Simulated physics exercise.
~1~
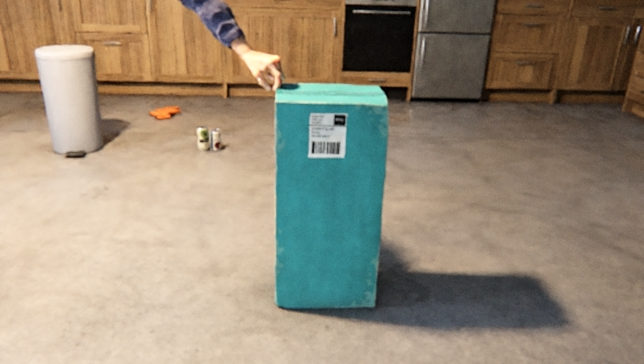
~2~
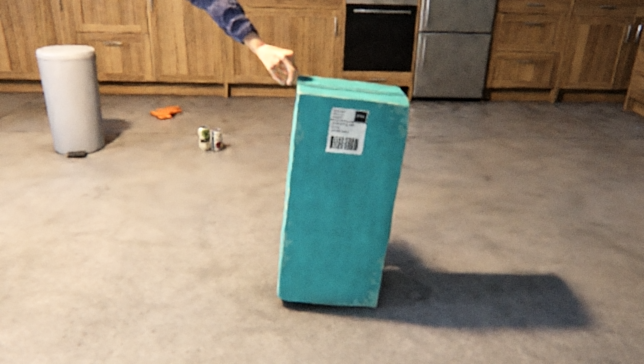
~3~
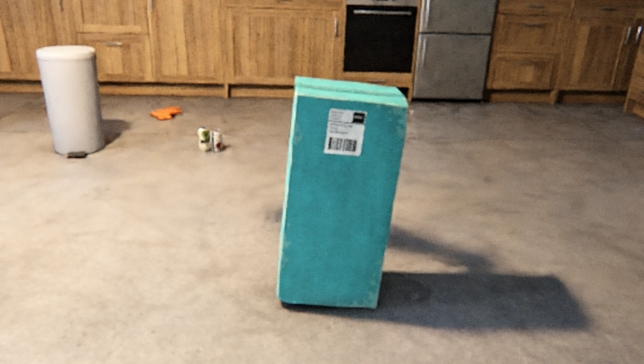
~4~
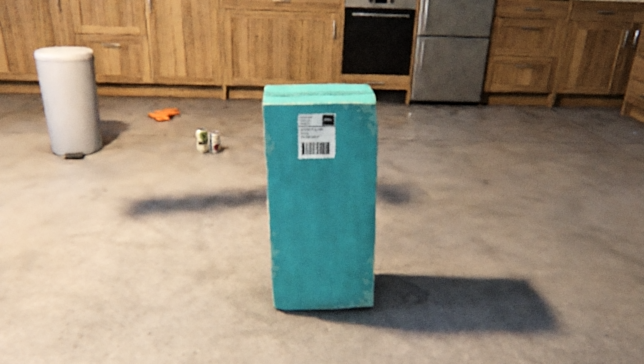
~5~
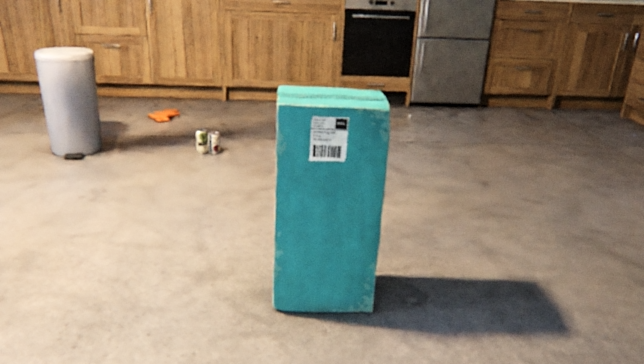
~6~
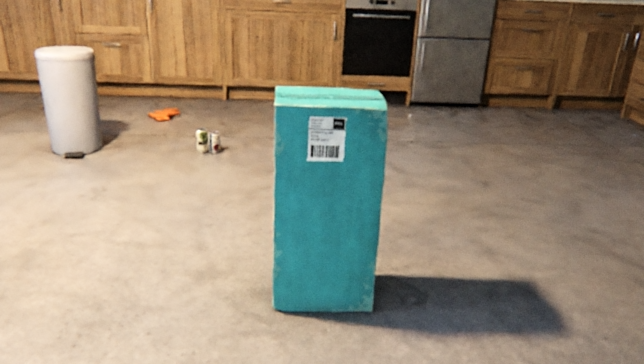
Tall turquoise parcel tilting right as a hand pushes its top and withdraws, then rocking back left and settling upright on the floor.
